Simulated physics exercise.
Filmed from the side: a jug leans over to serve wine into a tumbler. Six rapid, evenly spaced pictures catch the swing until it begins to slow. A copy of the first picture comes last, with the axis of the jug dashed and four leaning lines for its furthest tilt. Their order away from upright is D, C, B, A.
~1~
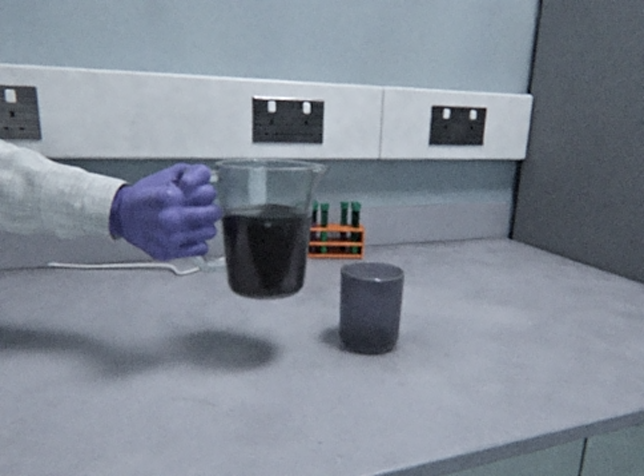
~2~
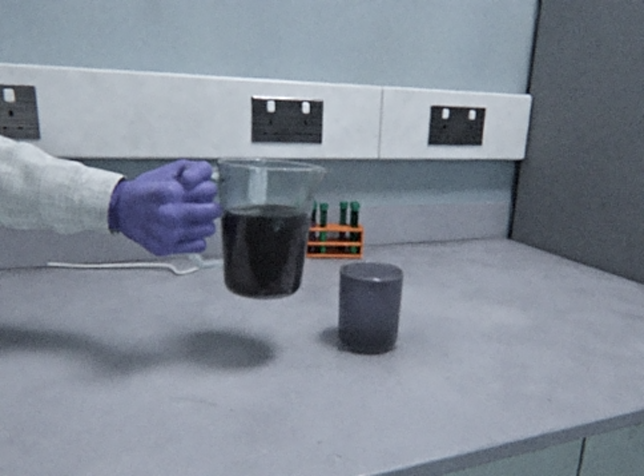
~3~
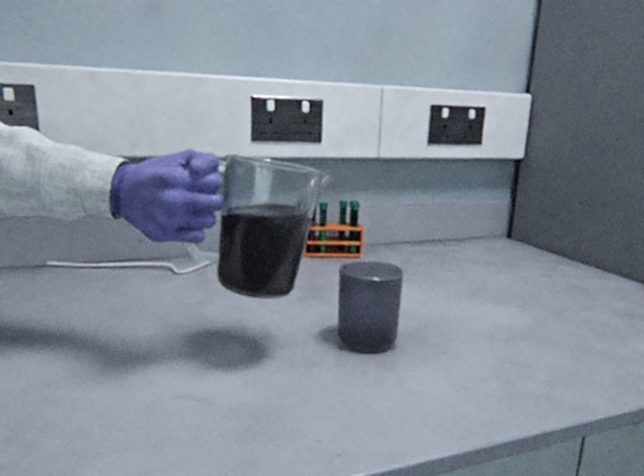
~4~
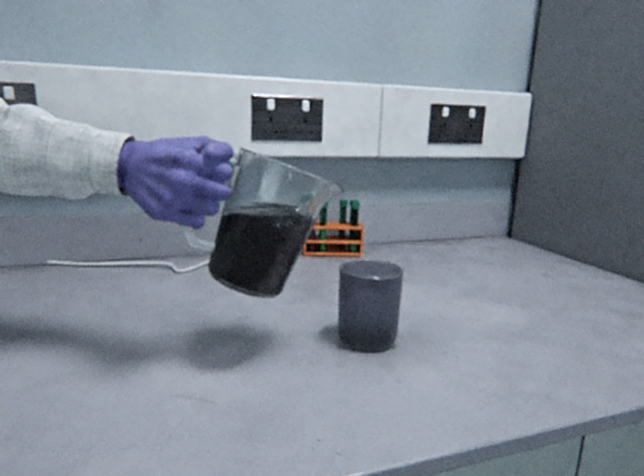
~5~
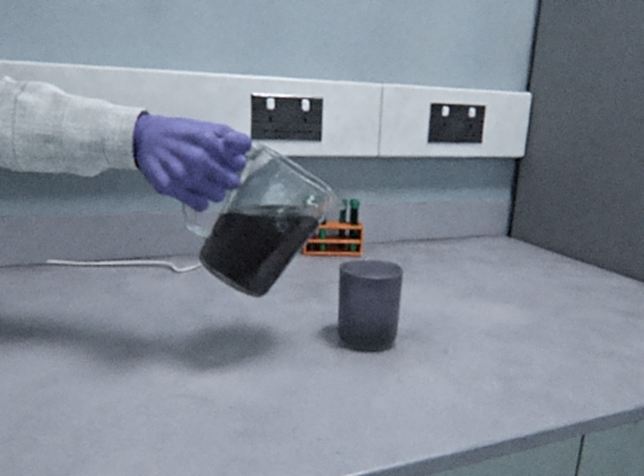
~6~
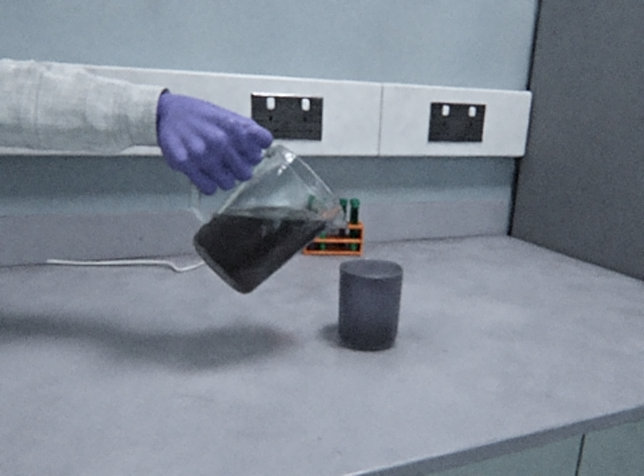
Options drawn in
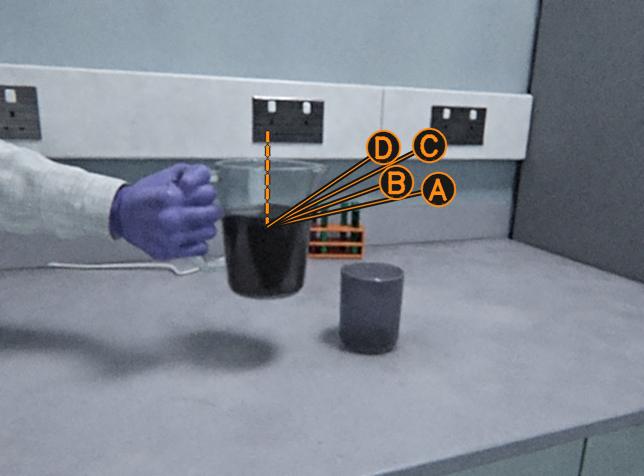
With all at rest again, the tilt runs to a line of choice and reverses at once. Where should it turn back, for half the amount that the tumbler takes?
Use tilt C.
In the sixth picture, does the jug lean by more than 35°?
Yes, it does.
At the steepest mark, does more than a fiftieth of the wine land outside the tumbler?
Yes.
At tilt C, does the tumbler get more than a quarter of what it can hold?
Yes.
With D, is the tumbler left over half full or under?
Under.
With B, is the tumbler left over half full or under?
Over half.
On the marked copy, A at (421, 192); B at (379, 186); C at (413, 152); D at (369, 157).
With A, the tumbler ends with about 73 % of what it can hold; 15 % of the wine is spilt.
With B, the tumbler ends with about 70 % of what it can hold.
With C, the tumbler ends with about 47 % of what it can hold.
With D, the tumbler ends with about 27 % of what it can hold.
